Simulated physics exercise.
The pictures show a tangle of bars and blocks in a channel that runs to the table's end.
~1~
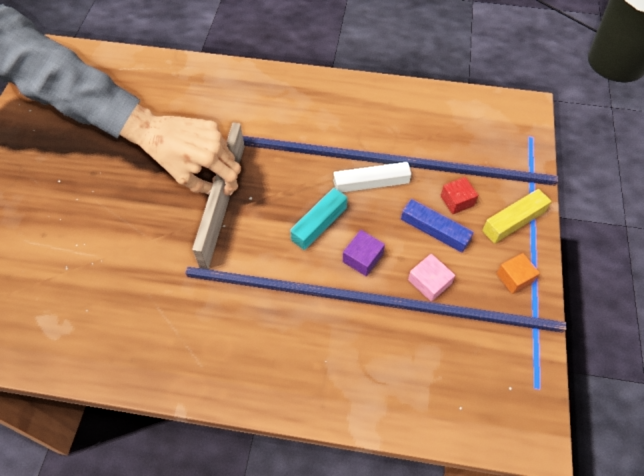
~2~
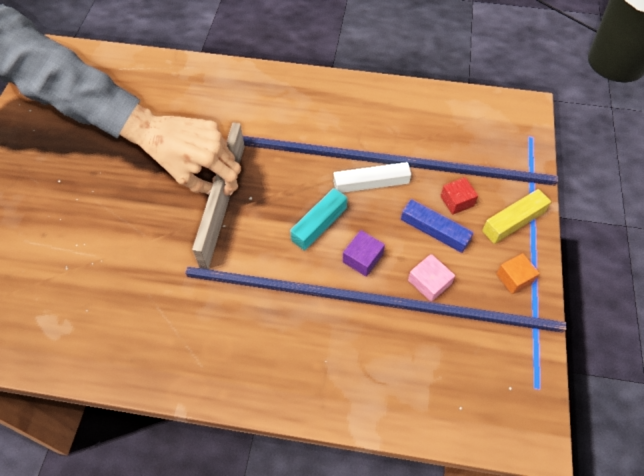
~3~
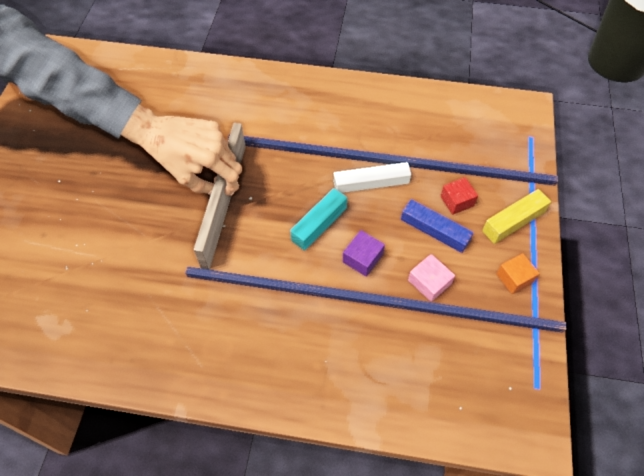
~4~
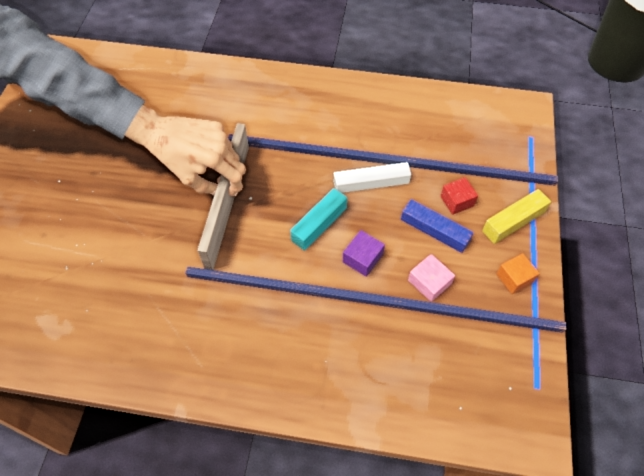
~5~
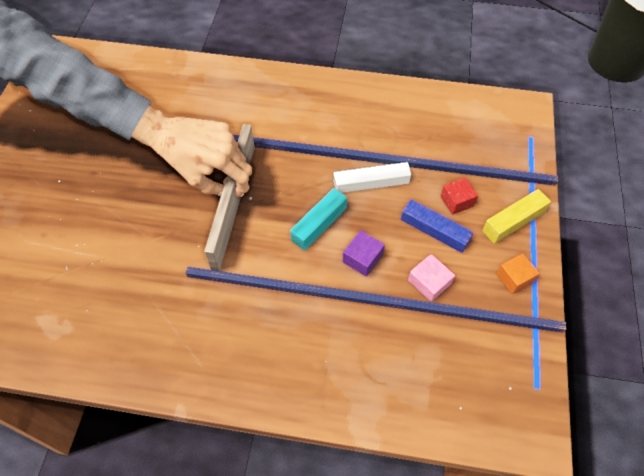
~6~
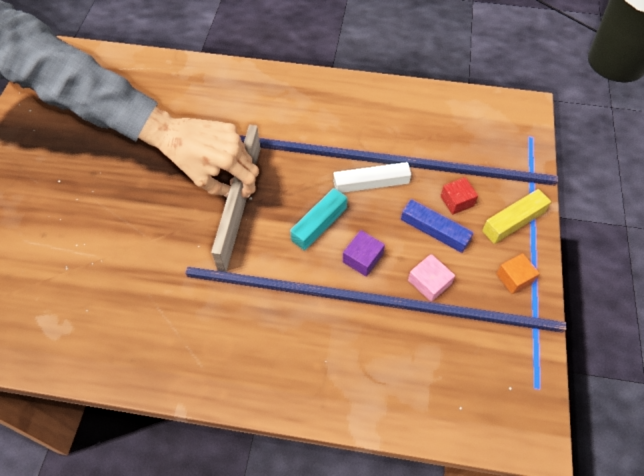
A hand in a gray sleeve grips an upright board at the left end of a channel on a wooden table, seen from above at an angle. Between two dark blue rails lie white, turquoise and purple pieces, then blue, pink and red, with yellow and orange at right by a bright blue tape line. The hand slides the board slightly rightward, touching nothing, while the pieces and camera stay still.
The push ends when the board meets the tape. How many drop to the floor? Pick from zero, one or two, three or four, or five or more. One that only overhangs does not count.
As it turns out, the number that fall off is five or more.
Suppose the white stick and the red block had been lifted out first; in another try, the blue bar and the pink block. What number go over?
It would be 4 and 4.
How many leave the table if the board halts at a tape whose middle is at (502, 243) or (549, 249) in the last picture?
The counts: 2 and 7.
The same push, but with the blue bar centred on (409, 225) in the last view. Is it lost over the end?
Then it comes down.
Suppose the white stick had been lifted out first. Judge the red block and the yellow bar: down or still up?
The red block stays on, the yellow bar goes over.
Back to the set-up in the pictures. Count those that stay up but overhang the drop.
The number is 1.
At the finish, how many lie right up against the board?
2 of them.
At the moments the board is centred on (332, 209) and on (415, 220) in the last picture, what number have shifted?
By then 2, and 6.
A little later, none off yet; orange block at rest near (518, 274); yellow bar at rest near (517, 216); red block at rest near (459, 196).
When it is over, the number that fall off is five or more; down, white stick, pink block, blue bar, red block, yellow bar and orange block.
